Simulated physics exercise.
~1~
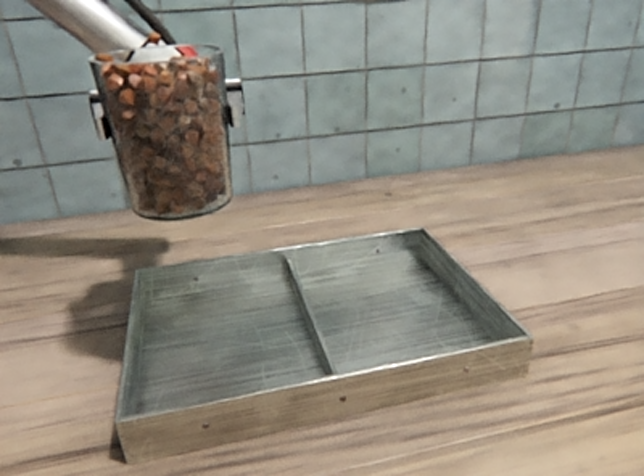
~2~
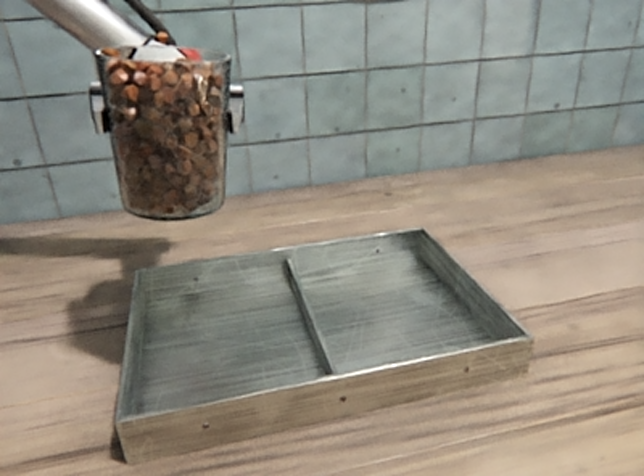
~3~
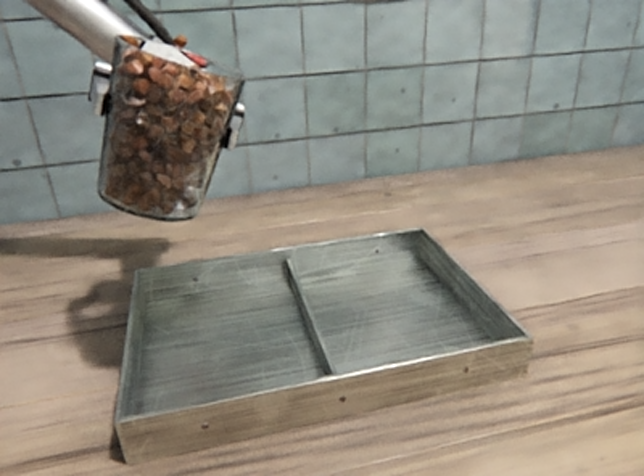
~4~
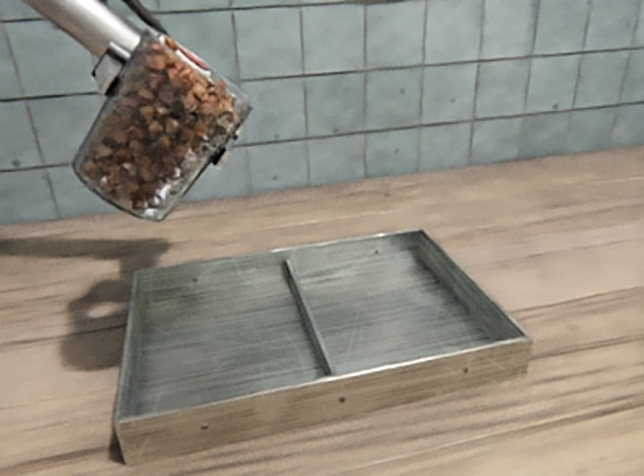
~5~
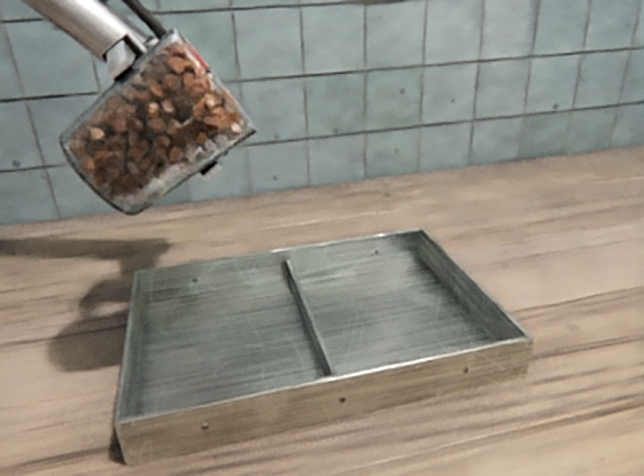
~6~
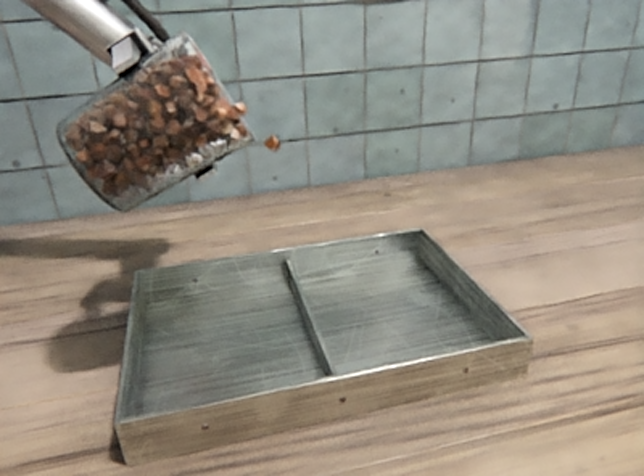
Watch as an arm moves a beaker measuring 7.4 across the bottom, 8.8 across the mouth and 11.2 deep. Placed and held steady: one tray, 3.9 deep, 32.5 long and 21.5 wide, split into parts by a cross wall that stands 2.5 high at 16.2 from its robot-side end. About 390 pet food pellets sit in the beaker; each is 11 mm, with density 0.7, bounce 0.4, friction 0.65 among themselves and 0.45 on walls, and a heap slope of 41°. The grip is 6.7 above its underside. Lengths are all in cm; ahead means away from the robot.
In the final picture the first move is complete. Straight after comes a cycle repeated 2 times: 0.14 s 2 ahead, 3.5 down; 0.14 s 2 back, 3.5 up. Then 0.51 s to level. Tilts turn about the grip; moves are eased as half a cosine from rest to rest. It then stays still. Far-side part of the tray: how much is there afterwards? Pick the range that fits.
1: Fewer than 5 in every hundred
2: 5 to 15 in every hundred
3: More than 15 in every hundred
The answer is 1.
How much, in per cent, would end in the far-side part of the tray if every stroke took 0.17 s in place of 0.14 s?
That gives about 0 percent.
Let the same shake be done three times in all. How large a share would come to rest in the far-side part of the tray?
Estimate for that case: 5 %.
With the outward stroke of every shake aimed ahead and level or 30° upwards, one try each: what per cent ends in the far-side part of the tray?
I'd say close to 10 percent for the first and close to 20 percent for the second.
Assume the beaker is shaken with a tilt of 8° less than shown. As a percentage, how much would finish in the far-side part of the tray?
Roughly 0 in a hundred.
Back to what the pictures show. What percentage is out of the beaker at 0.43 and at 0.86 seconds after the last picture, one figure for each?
In turn: 5, 5.
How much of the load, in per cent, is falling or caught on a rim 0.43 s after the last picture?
Logged share: Close to 0 per cent.
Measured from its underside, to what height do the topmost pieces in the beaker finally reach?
Top of the fill: Near 11.5 cm.
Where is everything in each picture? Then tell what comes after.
Beaker middle at (172, 134), level; upper third of the load around (162, 90), from x 105 to 220, top at y 40; 388 in the beaker, in the first frame.
Beaker middle at (170, 134), tilted 6° forward; upper third of the load around (164, 90), from x 110 to 220, top at y 40, in the second frame.
Beaker middle at (166, 134), tilted 22° forward; upper third of the load around (165, 91), from x 110 to 225, top at y 40, in the third frame.
Beaker middle at (160, 132), tilted 41° forward; upper third of the load around (168, 94), from x 90 to 230, top at y 45, in the fourth frame.
Beaker middle at (157, 130), tilted 57° forward; upper third of the load around (168, 97), from x 80 to 240, top at y 50, in the fifth frame.
Beaker middle at (156, 129), tilted 63° forward; upper third of the load around (167, 98), from x 75 to 275, top at y 65; 387 in the beaker, 1 in flight or on a rim, in the sixth frame.
Then, 0.43 s later, tilted 63° forward, highest piece 22 above the table; 374 in the beaker, 10 in the far-side part, 4 in the robot-side part.
Then, 0.86 s later, tilted 24° forward, highest piece 26 above the table; 372 in the beaker, 12 in the far-side part, 4 in the robot-side part.
Then, 1.27 s later, level, highest piece 27 above the table; 372 in the beaker, 12 in the far-side part, 4 in the robot-side part.
Then, 2.32 s later, level, highest piece 27 above the table; 372 in the beaker, 12 in the far-side part, 4 in the robot-side part.
At rest, 372 in the beaker, 12 in the far-side part, 4 in the robot-side part. That is 3 % in the far-side part of the tray.
